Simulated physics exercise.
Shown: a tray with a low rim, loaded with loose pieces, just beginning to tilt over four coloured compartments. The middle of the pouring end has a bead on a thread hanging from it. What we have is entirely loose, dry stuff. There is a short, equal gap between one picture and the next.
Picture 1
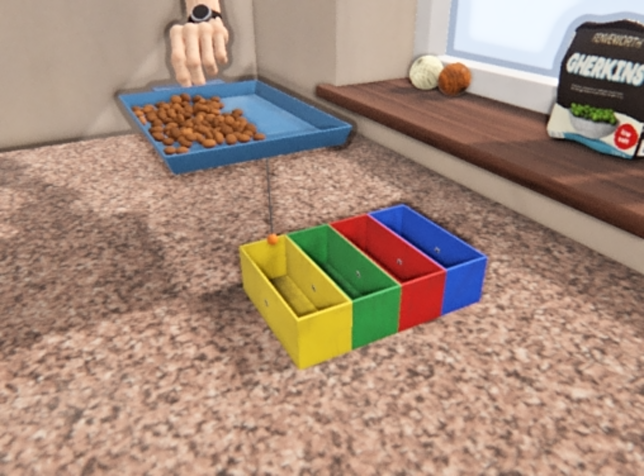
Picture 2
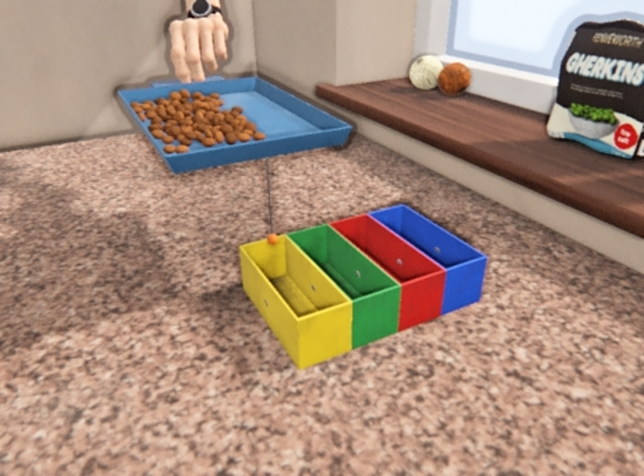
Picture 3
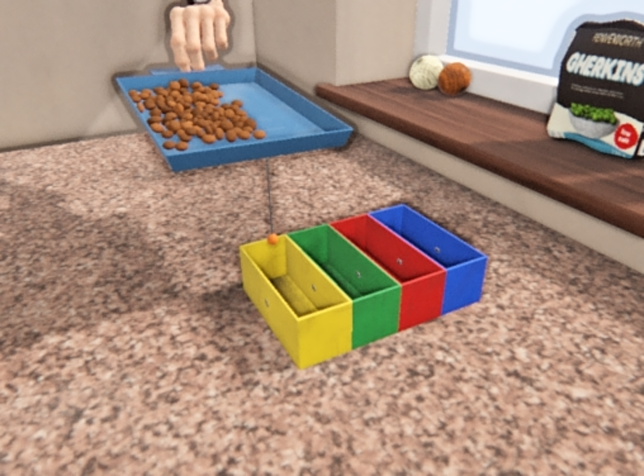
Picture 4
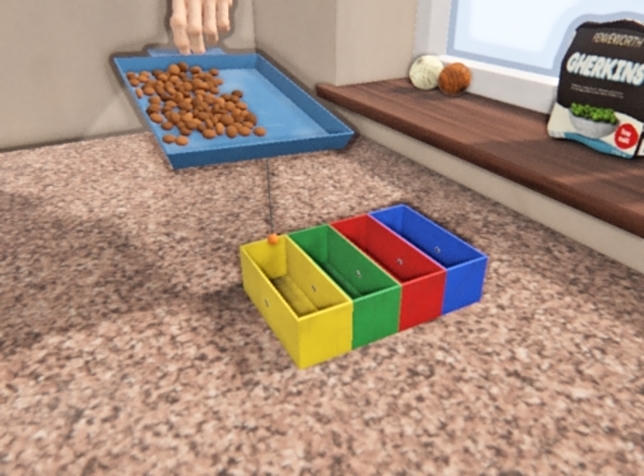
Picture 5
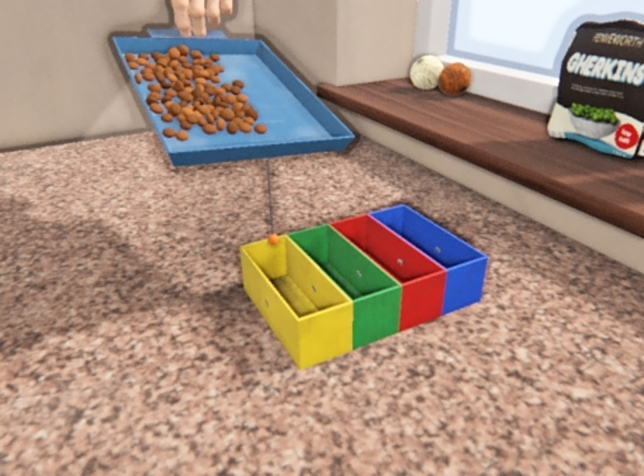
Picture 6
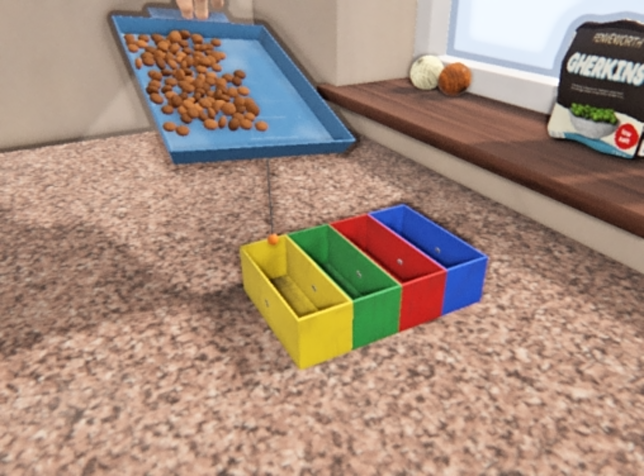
We see a hand move down behind a blue tray of brown kibble and raise its far side, tilting it gradually toward the viewer above yellow, green, red and blue compartments, while the pieces stay heaped toward the left.
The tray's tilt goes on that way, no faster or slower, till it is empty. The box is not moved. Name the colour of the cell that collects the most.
Green.
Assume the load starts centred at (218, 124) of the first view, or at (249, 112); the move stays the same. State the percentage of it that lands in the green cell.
About 50 % and 50 %.
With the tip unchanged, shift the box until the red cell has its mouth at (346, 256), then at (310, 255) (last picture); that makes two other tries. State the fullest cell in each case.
Red, then the blue one.
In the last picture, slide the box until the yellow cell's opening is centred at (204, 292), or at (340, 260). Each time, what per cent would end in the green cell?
About 10 per cent, then about 30 per cent.
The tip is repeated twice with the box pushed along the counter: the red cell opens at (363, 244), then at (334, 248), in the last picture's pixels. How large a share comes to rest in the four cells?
About 100 per cent, then about 90 per cent.
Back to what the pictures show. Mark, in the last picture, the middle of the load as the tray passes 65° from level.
The load's middle is around (298, 141).
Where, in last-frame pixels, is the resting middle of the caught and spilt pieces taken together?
Roughly at (351, 302).
Shortly afterwards, tray tipped steeply; the bulk on the tray; near a quarter falling or outside the box.
Next, tray tipped past a quarter turn; a little on the tray; near a third in the green cell; near a quarter in the red cell; a little in the yellow cell; only a few in the blue cell; a little falling or outside the box.
Some moments later, tray tipped past a quarter turn; near half in the green cell; near a quarter in the red cell; near a quarter in the yellow cell; only a few in the blue cell; a little falling or outside the box.
In the end, tray tipped past a quarter turn; near half in the green cell; near a quarter in the red cell; near a quarter in the yellow cell; only a few in the blue cell; a little outside the box.
